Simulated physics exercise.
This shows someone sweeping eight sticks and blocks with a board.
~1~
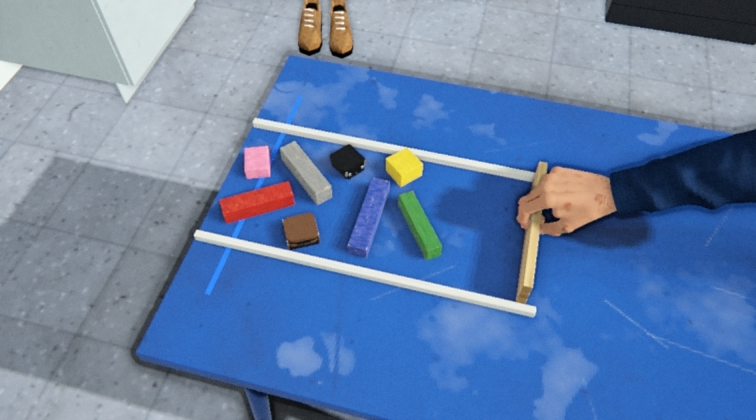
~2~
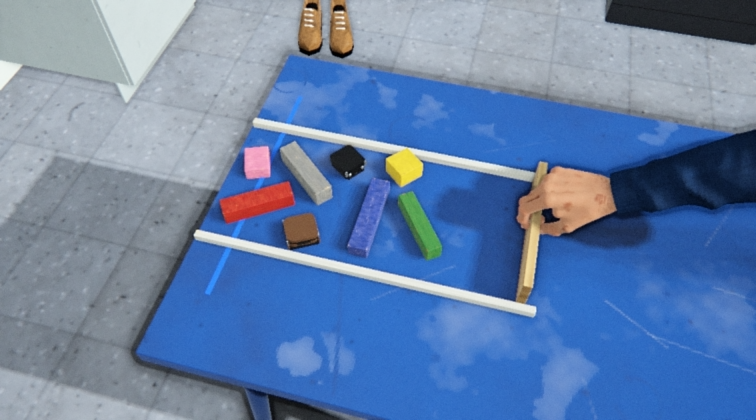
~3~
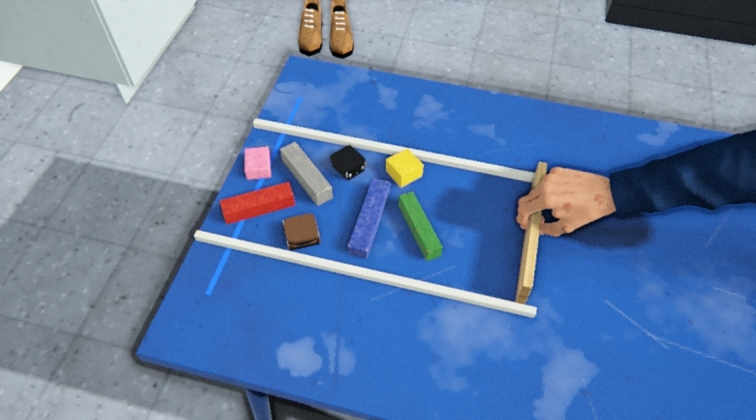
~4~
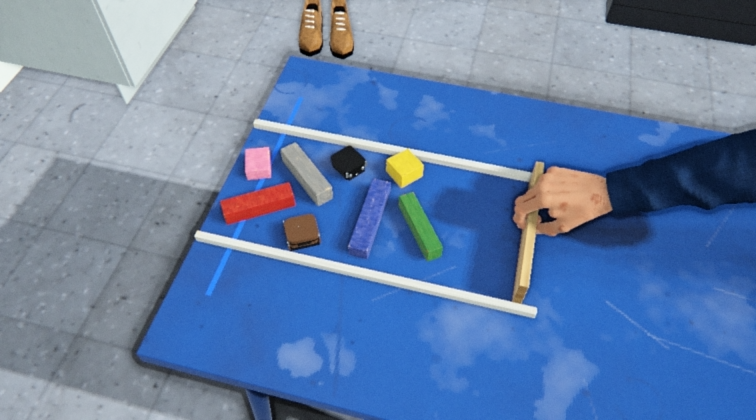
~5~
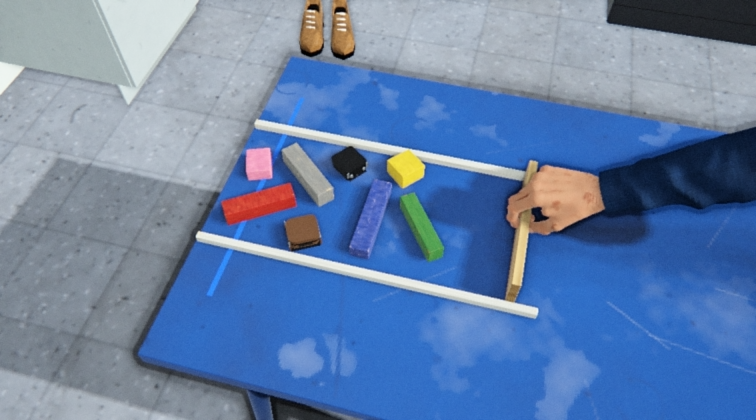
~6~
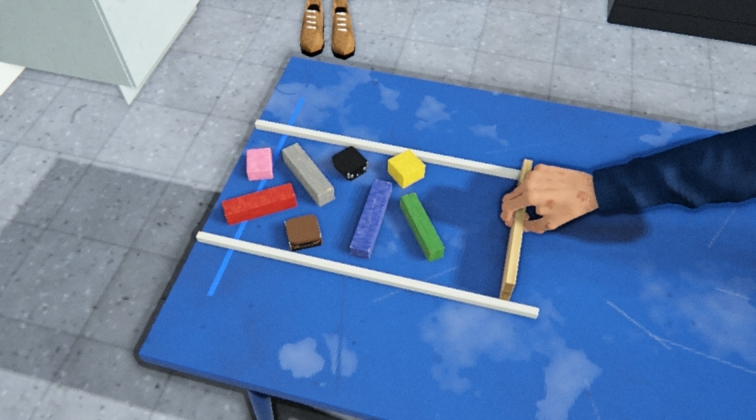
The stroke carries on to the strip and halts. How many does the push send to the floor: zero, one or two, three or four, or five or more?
Here the number that fall off is five or more.
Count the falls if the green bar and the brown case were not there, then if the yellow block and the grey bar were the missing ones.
3 in the first case, 3 in the second.
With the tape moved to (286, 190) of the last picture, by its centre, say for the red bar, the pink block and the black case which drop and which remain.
The red bar tumbles off, the pink block goes over, the black case stays on.
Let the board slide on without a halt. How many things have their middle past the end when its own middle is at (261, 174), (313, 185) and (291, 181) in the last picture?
The counts: 5, 0 and 2.
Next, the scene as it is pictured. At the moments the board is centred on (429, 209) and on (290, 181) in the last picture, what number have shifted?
The counts are 1 and 8.
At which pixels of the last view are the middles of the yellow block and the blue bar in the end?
Near (263, 138) and (231, 190).
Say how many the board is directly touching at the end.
In contact: 2.
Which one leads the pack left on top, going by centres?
That is the blue bar.
Soon after, none off yet; pink block at rest near (260, 164); red bar at rest near (260, 204); grey bar at rest near (308, 174).
Then, none off yet; pink block at rest near (260, 164); red bar moving near (257, 204); grey bar moved a little near (290, 167).
At rest, the number that fall off is five or more; fallen, black case, brown case, grey bar, red bar and pink block.
